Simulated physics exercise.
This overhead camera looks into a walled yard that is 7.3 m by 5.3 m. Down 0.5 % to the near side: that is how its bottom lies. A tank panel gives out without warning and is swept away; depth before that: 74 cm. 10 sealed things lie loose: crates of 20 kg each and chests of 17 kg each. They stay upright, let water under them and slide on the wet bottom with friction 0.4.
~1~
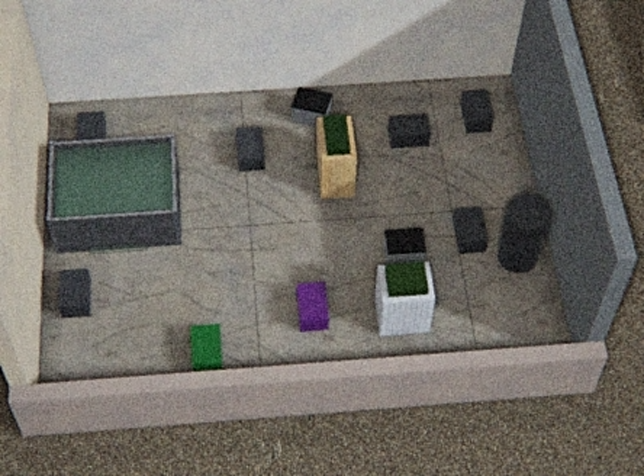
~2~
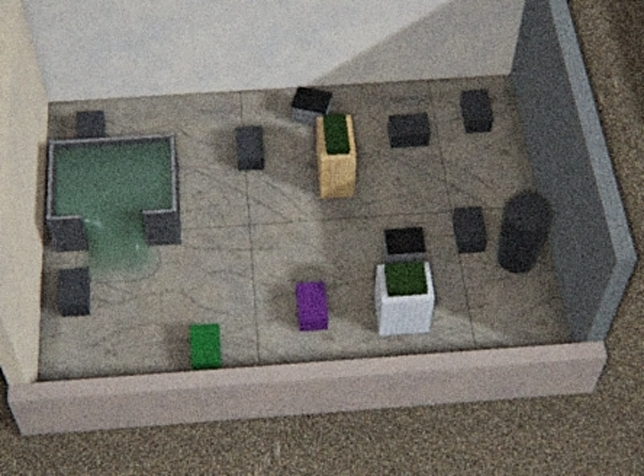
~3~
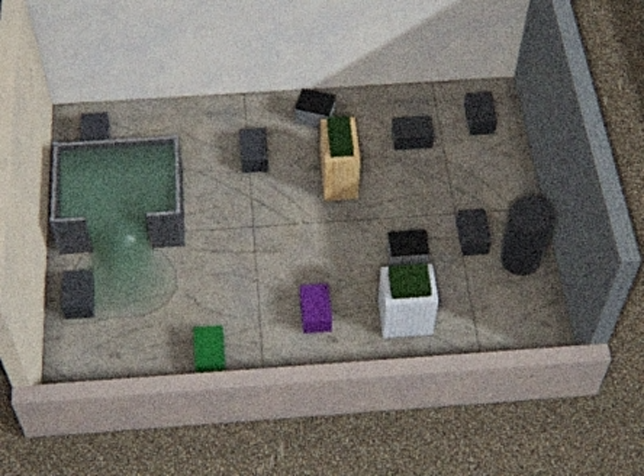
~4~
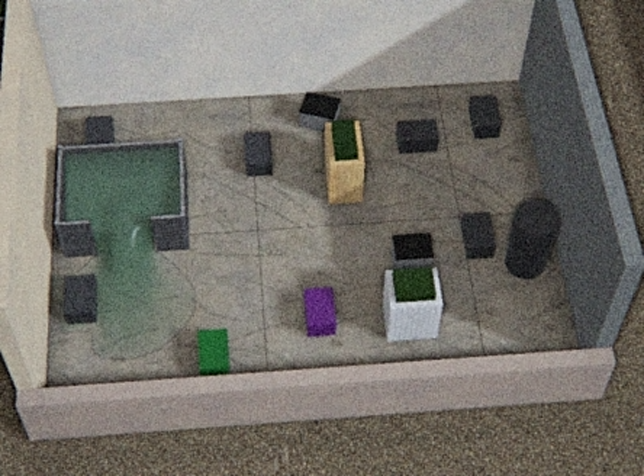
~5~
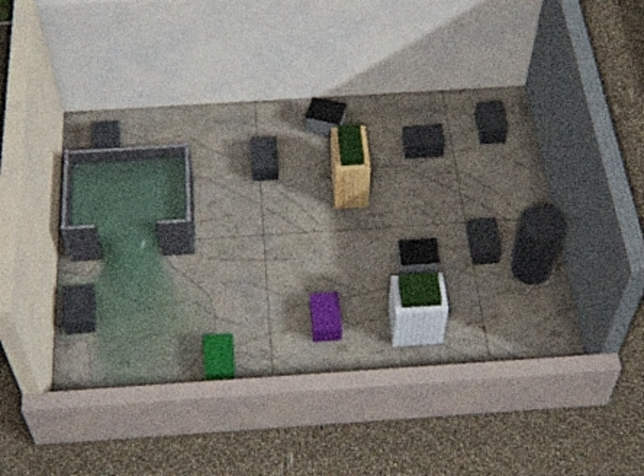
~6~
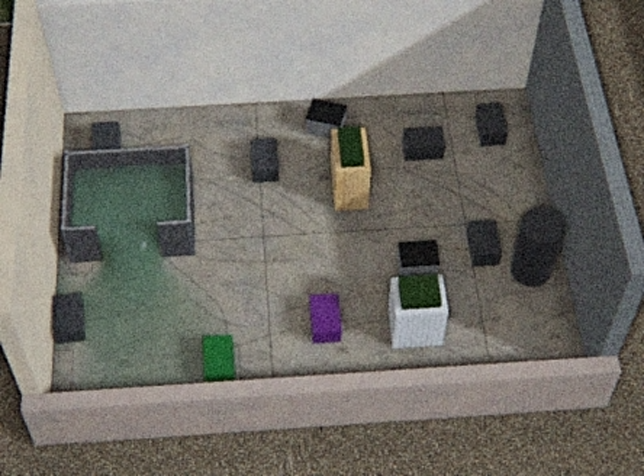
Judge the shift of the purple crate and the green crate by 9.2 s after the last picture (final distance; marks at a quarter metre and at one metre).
The purple crate goes a long way, the green crate goes a long way.
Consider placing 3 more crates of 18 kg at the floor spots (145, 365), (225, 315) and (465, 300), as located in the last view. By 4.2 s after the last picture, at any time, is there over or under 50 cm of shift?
Beyond it, beyond it, within it.
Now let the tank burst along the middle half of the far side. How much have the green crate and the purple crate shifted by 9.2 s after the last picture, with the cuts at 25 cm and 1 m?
If so, the green crate remains in place, the purple crate remains in place.
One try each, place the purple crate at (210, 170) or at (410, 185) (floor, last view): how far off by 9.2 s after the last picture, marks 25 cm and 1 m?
Nearly still; nearly still.
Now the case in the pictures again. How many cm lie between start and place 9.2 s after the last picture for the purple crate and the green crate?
I'd estimate about 250 and 350 cm, in that order.
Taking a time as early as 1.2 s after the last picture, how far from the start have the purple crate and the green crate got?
Close to 0 and 120 centimetres by then.
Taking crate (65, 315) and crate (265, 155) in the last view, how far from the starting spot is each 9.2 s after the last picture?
First 650 cm, then 0 cm.
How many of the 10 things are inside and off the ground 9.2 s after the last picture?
I count 1.
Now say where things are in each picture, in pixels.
The first frame shows the purple crate at (313, 301), on the bottom; the green crate at (206, 344) rests on the ground; water covers 2.2 m2; 0 of 10 have shifted.
The second frame shows the purple crate at (312, 301), on the bottom; the green crate at (205, 343) rests on the ground; water covers 2.7 m2; 0 of 10 have shifted.
The third frame shows the purple crate at (316, 303), on the bottom; the green crate at (209, 345) rests on the ground; 3.5 m2 under water; 0 of 10 have shifted.
The fourth frame shows the purple crate at (320, 306), on the bottom; the green crate at (213, 349) rests on the ground; 4.3 m2 under water; 0 of 10 have shifted.
The fifth frame shows the purple crate at (326, 311) rests on the ground; the green crate at (219, 353) rests on the ground; 5.5 m2 under water; 1 of 10 have shifted.
The sixth frame shows the purple crate at (326, 313) rests on the ground; the green crate at (218, 355), on the bottom; 6.6 m2 under water; 1 of 10 have shifted.
Then, 1.2 s after the last picture the purple crate is near (326, 313), 0.0 m from its start, aground; the green crate is near (310, 359), 1.2 m from its start, aground; 1 afloat.
Then, 3.8 s after the last picture the purple crate is near (381, 228), 1.7 m from its start, aground; the green crate is near (536, 331), 4.4 m from its start, aground; 1 afloat.
Then, 6.2 s after the last picture the purple crate is near (414, 184), 2.6 m from its start, aground; the green crate is near (519, 295), 4.3 m from its start, afloat; 1 afloat.
Then, 9.2 s after the last picture the purple crate is near (414, 184), 2.6 m from its start, aground; the green crate is near (452, 282), 3.4 m from its start, aground; 1 afloat.
